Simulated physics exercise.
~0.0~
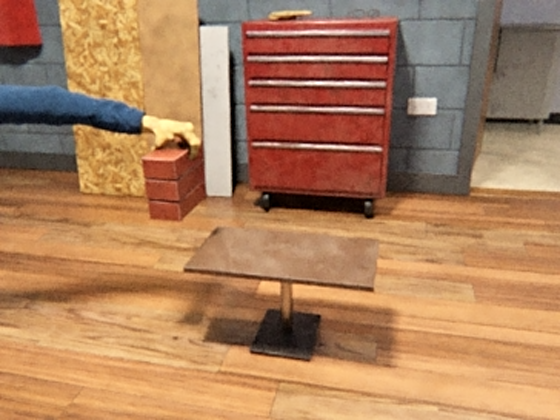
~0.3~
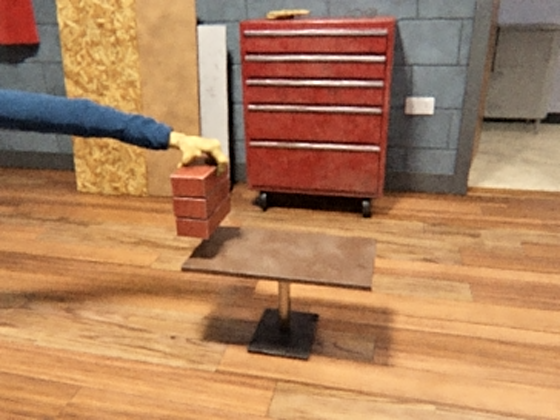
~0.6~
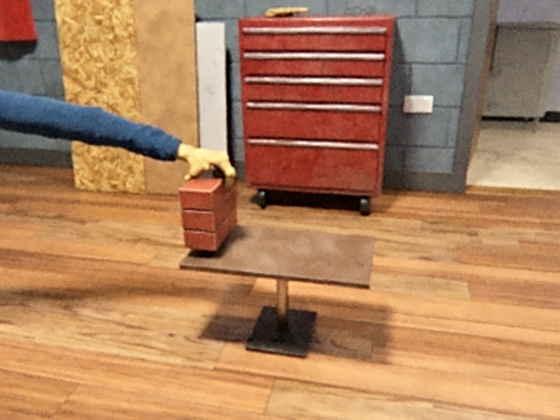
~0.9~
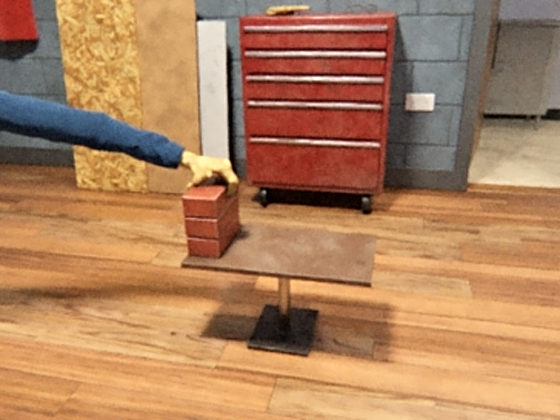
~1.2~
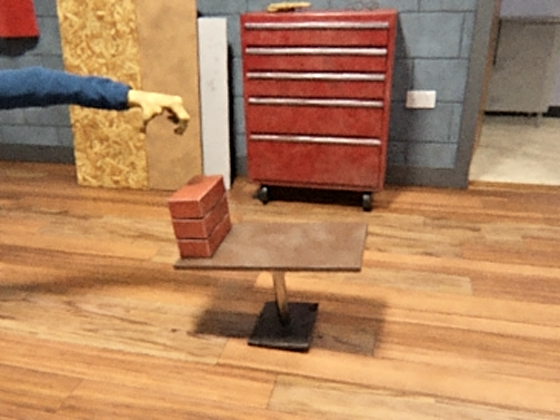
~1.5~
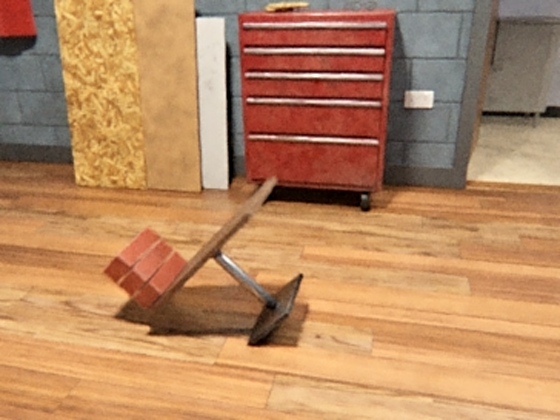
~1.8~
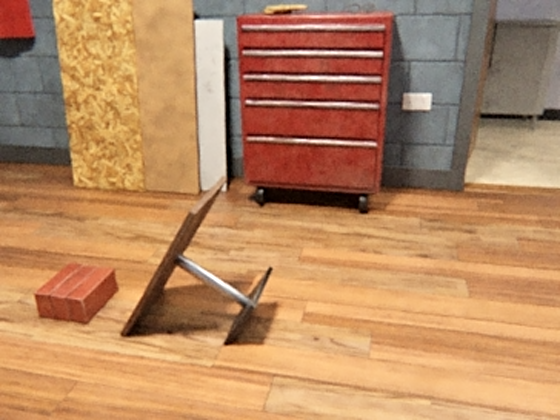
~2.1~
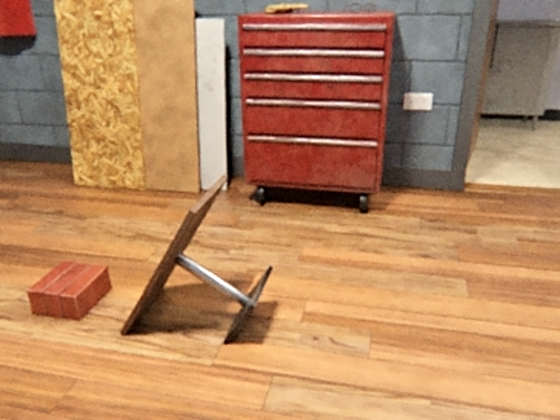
At the start, a gloved hand in a blue sleeve holds a stack of red bricks to the left of a small brown pedestal table, with a red tool chest behind. The arm carries the bricks to the right and lowers them onto the table's left end. The hand then lets go and draws back as the tabletop begins to tilt. The table tips over to the left, and the bricks go down with it. At the end, the bricks lie on their side on the floor, beside the overturned table resting on its edge and base.
